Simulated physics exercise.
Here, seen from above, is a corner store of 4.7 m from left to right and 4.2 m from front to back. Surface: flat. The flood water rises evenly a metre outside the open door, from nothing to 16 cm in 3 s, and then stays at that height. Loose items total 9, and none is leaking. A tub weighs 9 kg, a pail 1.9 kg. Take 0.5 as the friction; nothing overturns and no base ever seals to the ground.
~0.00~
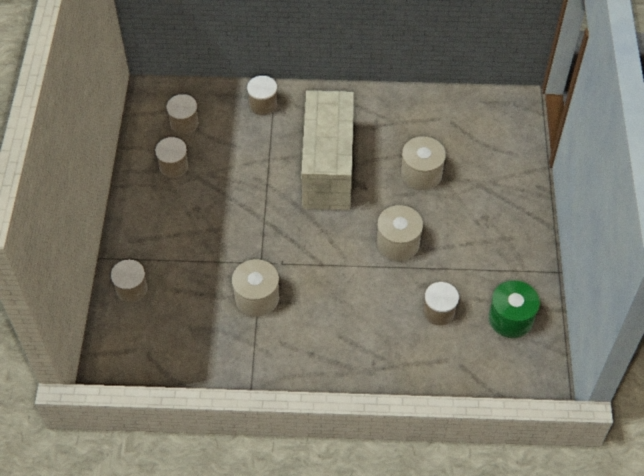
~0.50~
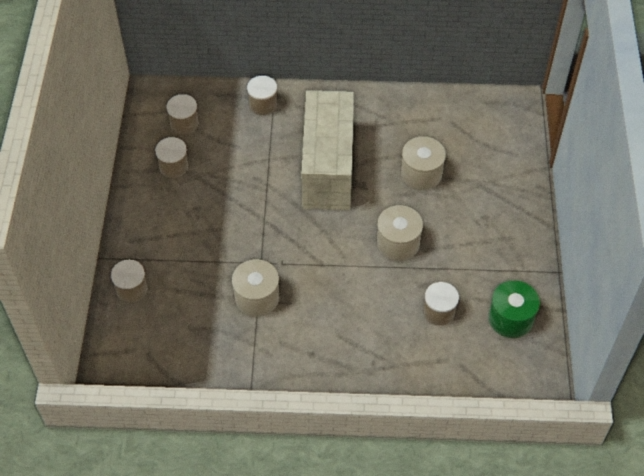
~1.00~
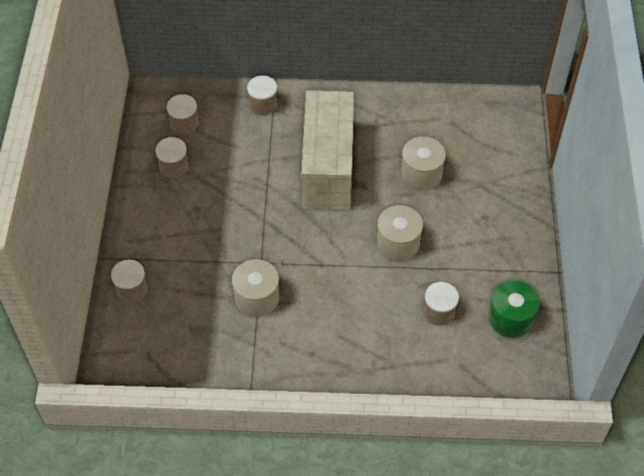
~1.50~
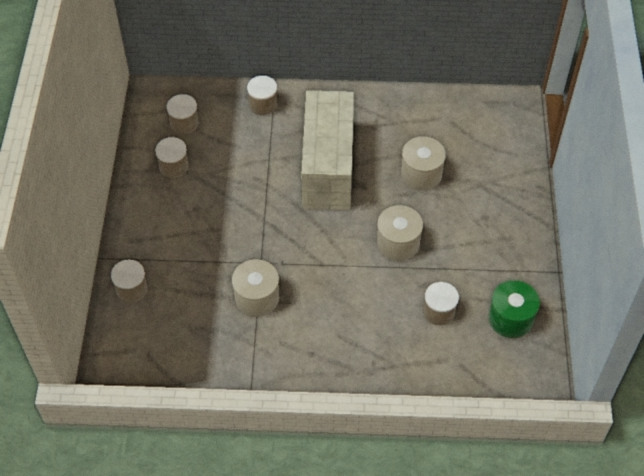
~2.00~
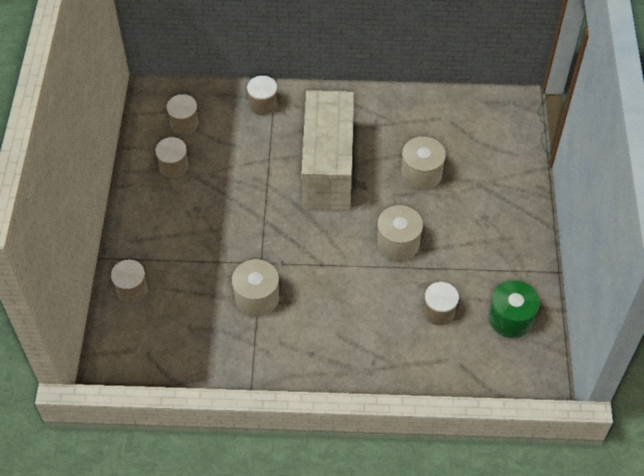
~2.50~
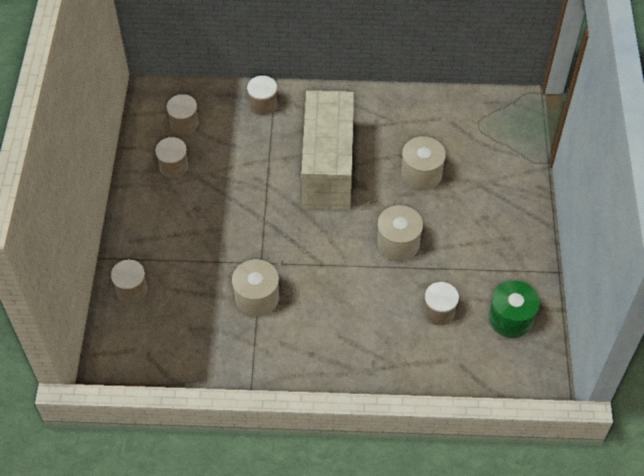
A bright green tub stands near the right wall of a small roofless store with a speckled stone floor, seen from above by a still camera. Beige tubs and smaller white-topped ones are spread around a long pale block, with shadow along the left side. The ground outside turns from tan to green, then a thin patch of water spreads inside the open door at the upper right, while every item stays put.
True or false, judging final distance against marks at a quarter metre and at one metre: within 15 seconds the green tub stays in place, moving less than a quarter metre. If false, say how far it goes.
True.
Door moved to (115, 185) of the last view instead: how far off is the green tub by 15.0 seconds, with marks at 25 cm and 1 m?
Outcome: The green tub moves only slightly.
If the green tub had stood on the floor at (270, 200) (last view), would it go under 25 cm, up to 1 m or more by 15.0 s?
In that run it hardly drifts.
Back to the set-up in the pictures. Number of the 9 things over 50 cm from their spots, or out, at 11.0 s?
5.
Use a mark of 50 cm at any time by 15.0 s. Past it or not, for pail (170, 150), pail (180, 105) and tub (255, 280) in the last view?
Order as asked: Above, above, within.
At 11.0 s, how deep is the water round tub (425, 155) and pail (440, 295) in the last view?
First about 6 cm, second about 3 cm.
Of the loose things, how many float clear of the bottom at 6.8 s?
Just then, the number is 3.
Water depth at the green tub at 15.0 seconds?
Close to 5 centimetres.
After 3.5 s the green tub is near (516, 300), 0.0 m from its start, aground; 0 afloat.
After 6.8 s the green tub is near (516, 300), 0.0 m from its start, aground; 3 afloat.
After 11.0 s the green tub is near (516, 300), 0.0 m from its start, aground; 5 afloat.
After 15.0 s the green tub is near (520, 303), 0.0 m from its start, aground; 8 afloat.
